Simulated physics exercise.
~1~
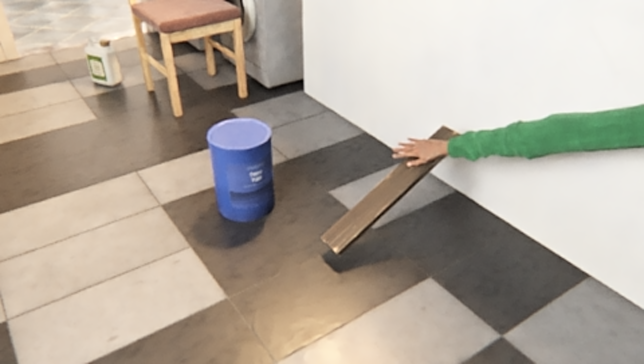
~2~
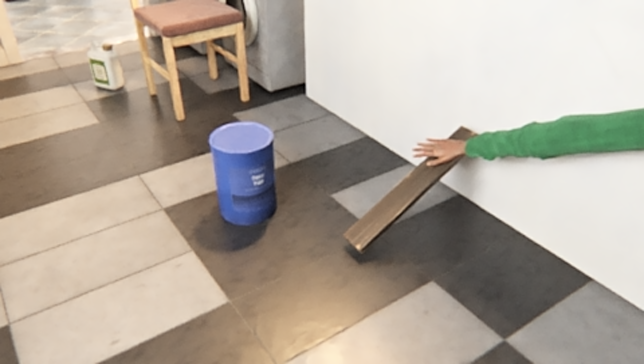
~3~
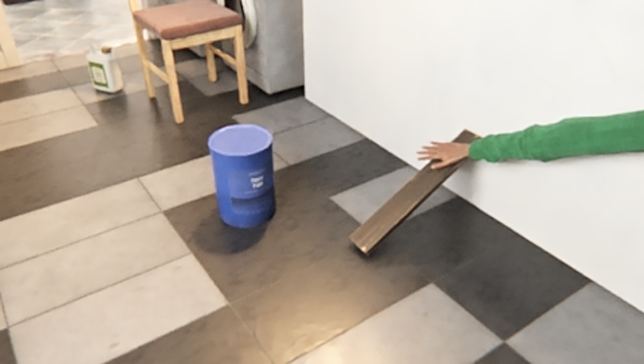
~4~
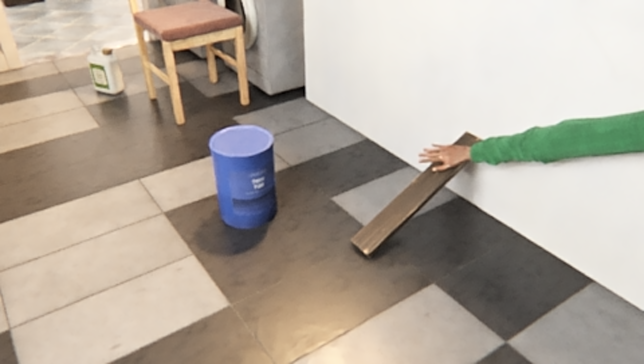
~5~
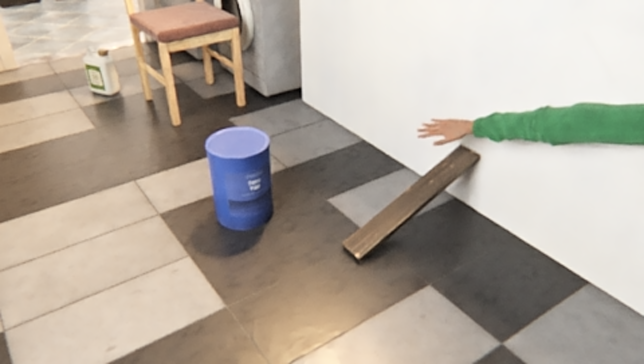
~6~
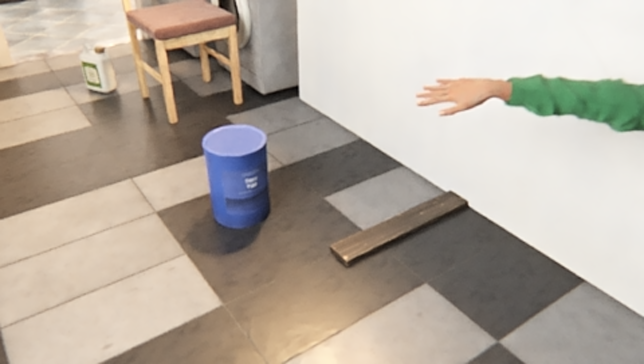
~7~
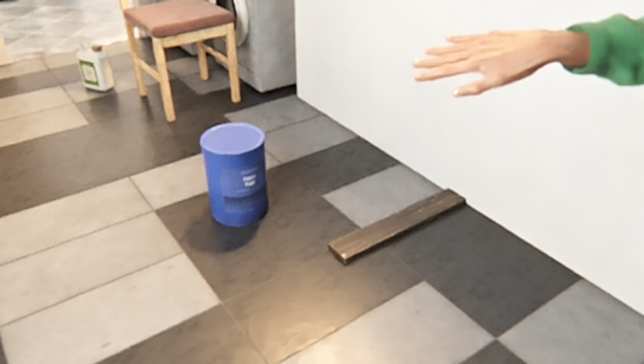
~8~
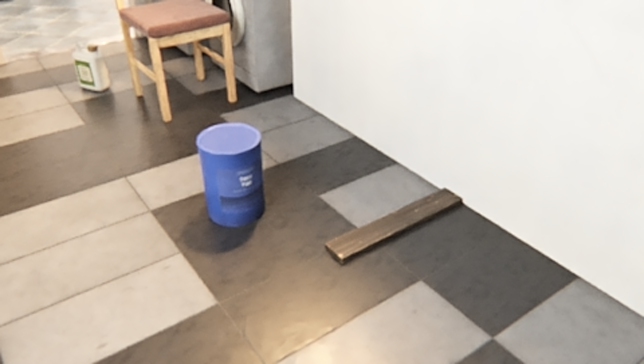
Beside a white wall, a hand releases a leaning plank, which slides down flat.
